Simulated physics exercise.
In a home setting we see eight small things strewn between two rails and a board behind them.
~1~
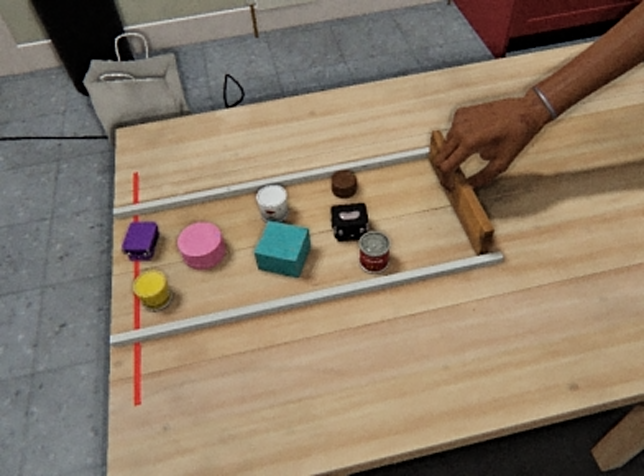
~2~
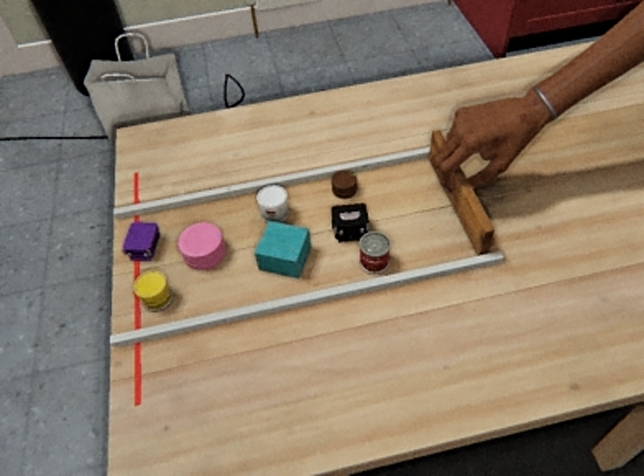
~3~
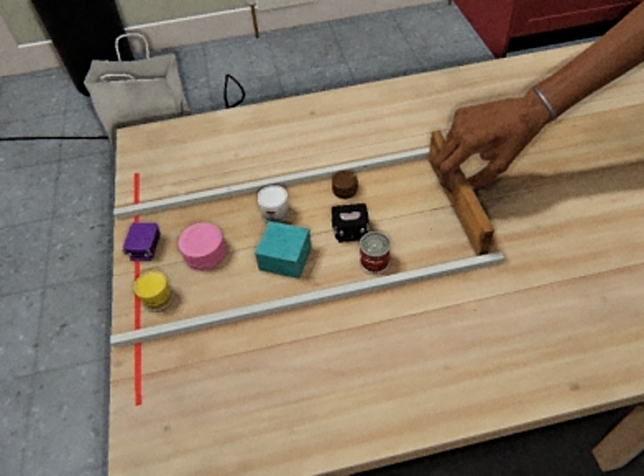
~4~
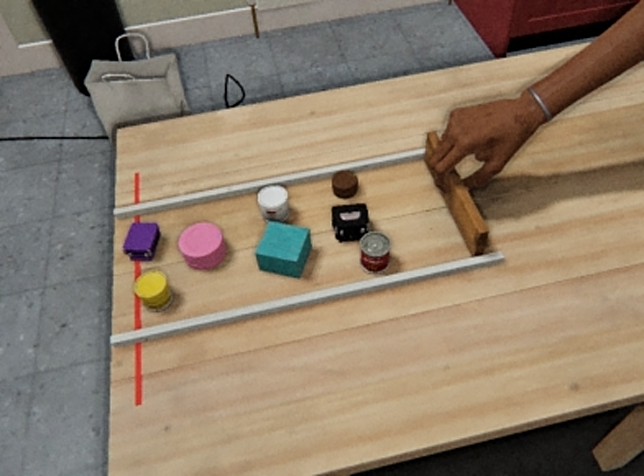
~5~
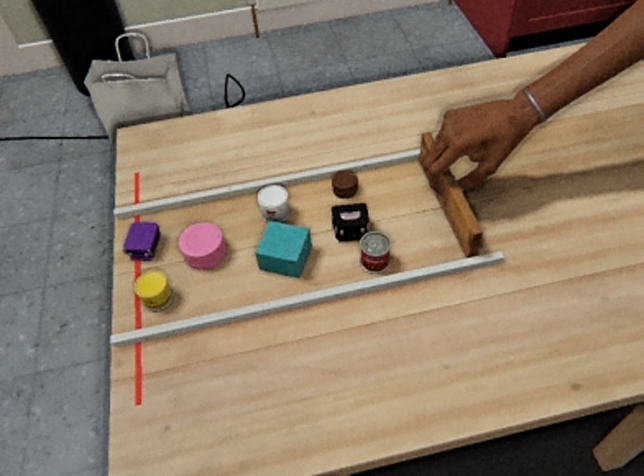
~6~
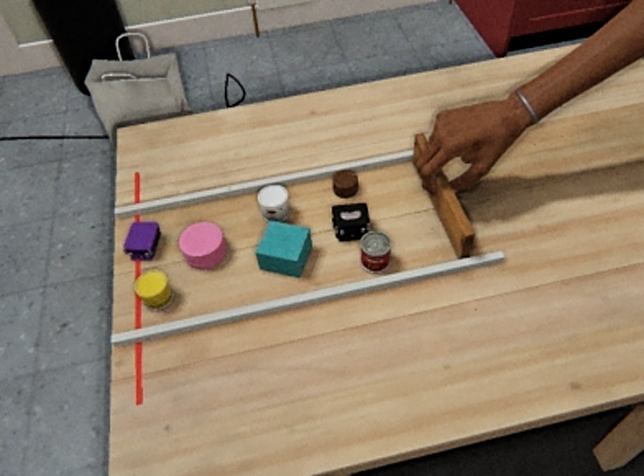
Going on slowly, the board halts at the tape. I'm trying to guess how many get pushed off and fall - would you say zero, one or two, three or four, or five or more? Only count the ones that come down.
Three to four go over.
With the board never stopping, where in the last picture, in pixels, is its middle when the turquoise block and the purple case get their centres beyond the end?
With the turquoise block it sits around (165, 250), with the purple case around (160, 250).
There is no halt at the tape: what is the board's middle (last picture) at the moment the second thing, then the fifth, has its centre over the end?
At roughly (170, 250), then roughly (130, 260).
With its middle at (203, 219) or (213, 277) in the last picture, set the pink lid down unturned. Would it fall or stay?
Taking the places in order, it ends up off; it ends up off.
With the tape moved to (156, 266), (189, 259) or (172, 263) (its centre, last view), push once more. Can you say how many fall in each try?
The counts: 4, 1 and 1.
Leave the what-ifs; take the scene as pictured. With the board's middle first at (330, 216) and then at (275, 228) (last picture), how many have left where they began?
Counting first: 4, next 5.
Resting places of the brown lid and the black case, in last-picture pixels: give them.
Brown lid at (123, 227), black case at (116, 272).
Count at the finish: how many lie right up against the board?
It adds up to 4.
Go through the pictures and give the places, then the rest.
Purple case (143, 242); yellow pot (154, 291); pink lid (202, 246); board (458, 191); tape (137, 270), in the first picture.
Yellow pot (154, 292); black case (350, 222), in the second picture.
Pink lid (203, 246); red tin (375, 253), in the third picture.
Purple case (143, 242); white tin (274, 205), in the fourth picture.
Yellow pot (155, 291); board (447, 193), in the fifth picture.
Purple case (144, 241); yellow pot (155, 291); pink lid (204, 246); board (441, 194); tape (138, 270), in the sixth picture.
Soon after, none off yet; purple case at rest near (144, 241); yellow pot at rest near (155, 291); pink lid at rest near (204, 246).
Then, none off yet; purple case moved about its own width near (121, 238); yellow pot tipped well over near (89, 316); pink lid moved well along near (127, 262).
At rest, the number that fall off is three or four; fallen, turquoise block, pink lid, yellow pot and purple case.
